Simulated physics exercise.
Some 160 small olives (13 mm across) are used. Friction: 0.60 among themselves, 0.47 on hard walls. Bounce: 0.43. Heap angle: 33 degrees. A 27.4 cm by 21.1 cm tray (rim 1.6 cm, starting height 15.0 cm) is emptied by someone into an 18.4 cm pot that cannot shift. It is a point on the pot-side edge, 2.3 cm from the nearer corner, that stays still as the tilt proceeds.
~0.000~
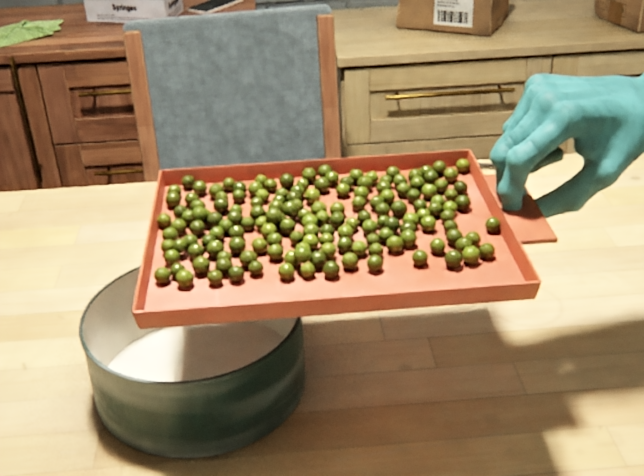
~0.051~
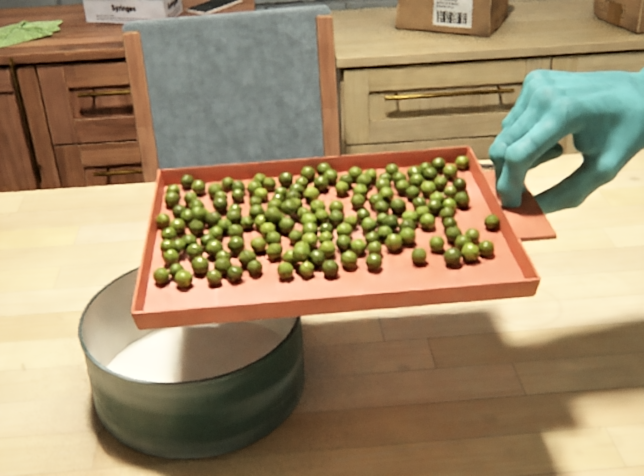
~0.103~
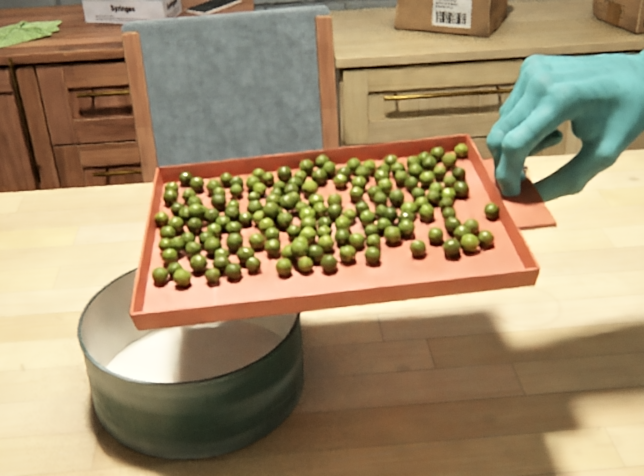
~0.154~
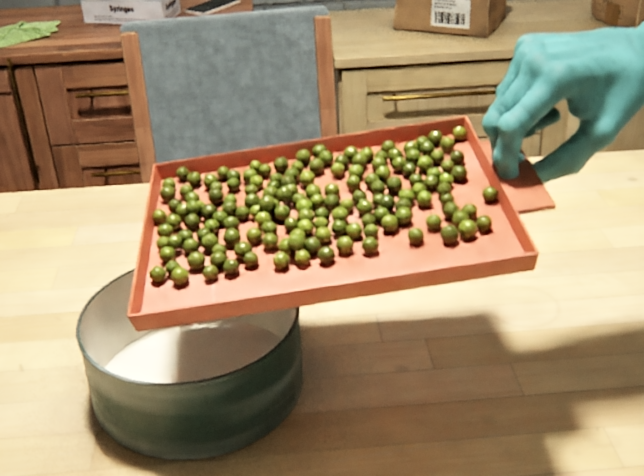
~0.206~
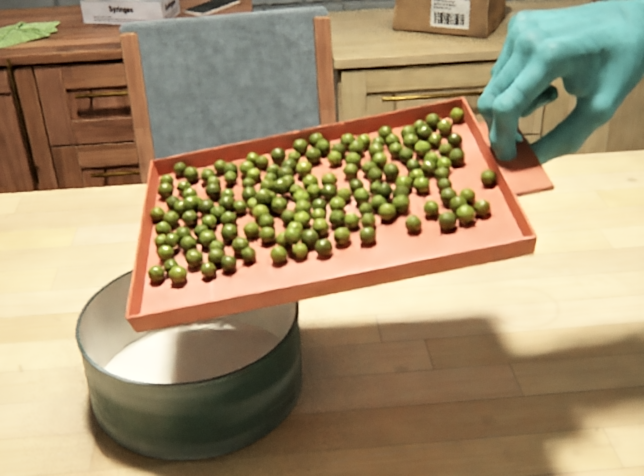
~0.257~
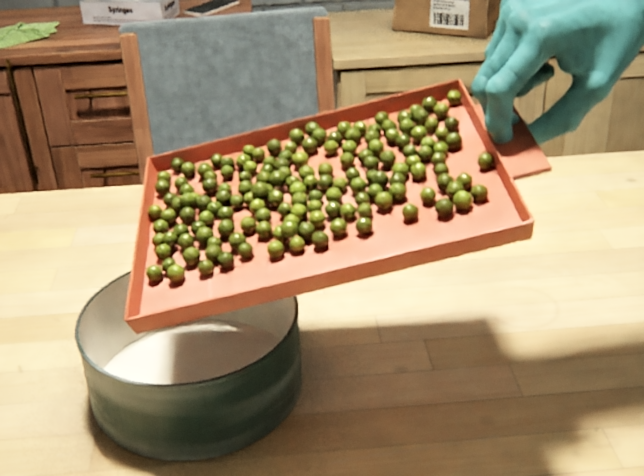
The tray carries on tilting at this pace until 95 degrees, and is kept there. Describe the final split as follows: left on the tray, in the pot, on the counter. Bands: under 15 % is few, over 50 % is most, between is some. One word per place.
Tray: Few, pot: Few, counter: Most.
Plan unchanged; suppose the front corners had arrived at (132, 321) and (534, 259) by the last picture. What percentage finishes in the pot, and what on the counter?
Pot 0; counter 100.
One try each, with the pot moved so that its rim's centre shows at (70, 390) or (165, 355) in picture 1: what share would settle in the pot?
Roughly 90 per cent, then 60 per cent.
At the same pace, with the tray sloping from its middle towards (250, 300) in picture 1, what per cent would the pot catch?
Some 0 per cent.
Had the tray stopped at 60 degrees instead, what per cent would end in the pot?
About 0 in a hundred would end up in the pot.
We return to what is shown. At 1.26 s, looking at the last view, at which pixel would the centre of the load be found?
Roughly pixel (123, 179).
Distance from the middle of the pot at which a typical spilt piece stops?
I'd say close to 16 centimetres.
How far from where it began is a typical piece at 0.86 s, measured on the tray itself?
7 cm.
Then, at 0.86 s, tilt 51 degrees; the tray holds 100 %, the pot 0 %.
Then, at 1.26 s, tilt 77 degrees; the tray holds 100 %, the pot 0 %.
Then, at 1.75 s, tilt 95 degrees; the tray holds 15 %, the pot 0 %.
In the end, at 2.7 s, tray 0 %, pot 0 %, counter 100 %.
